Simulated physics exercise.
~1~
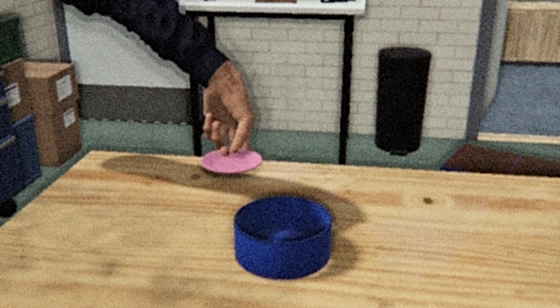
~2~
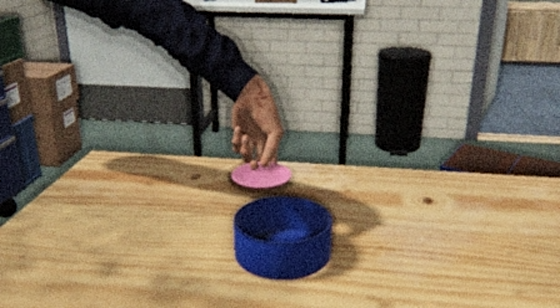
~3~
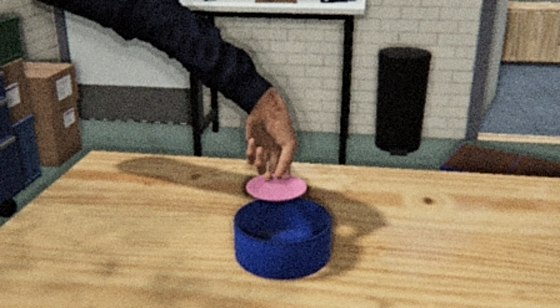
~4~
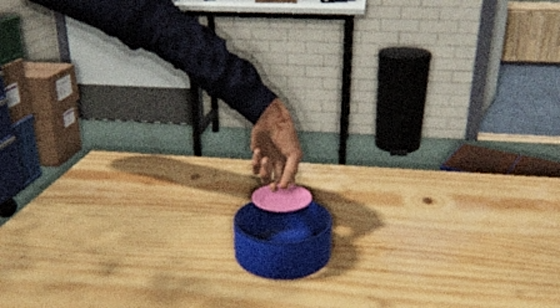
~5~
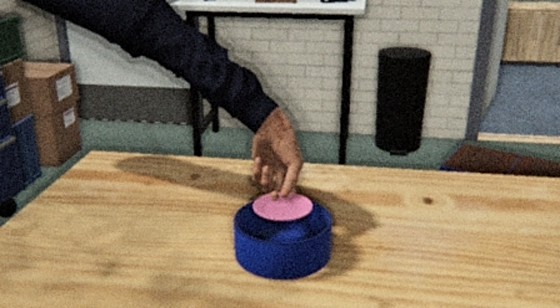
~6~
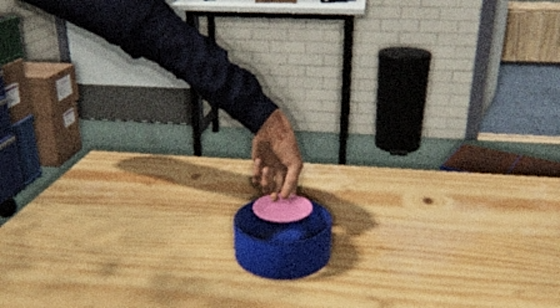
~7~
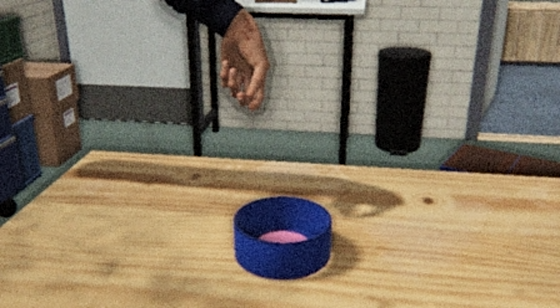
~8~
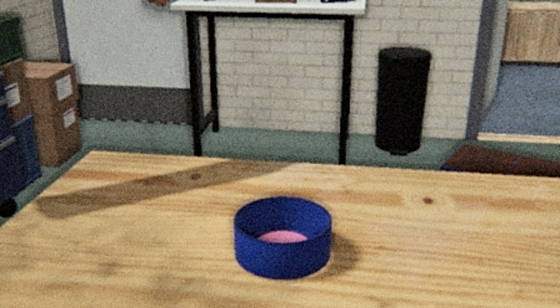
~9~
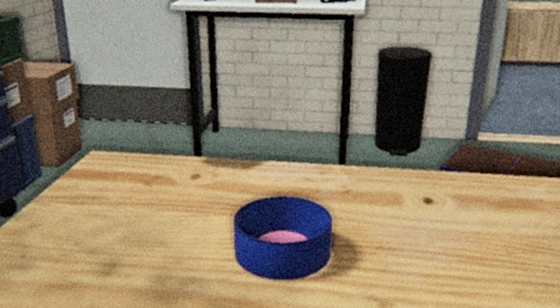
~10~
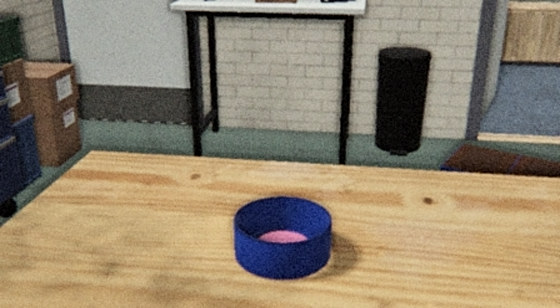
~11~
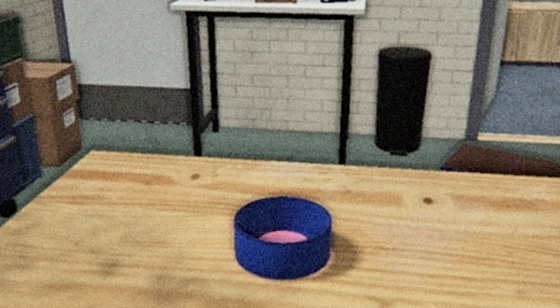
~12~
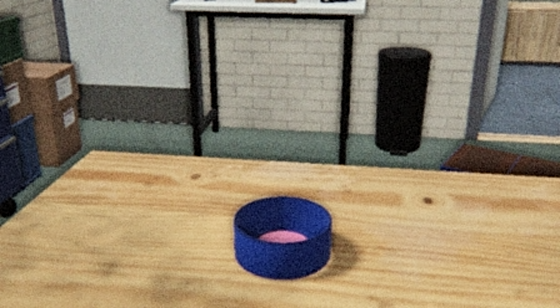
A hand lowers a pink saucer over a blue bowl, lets go, and it drops inside.
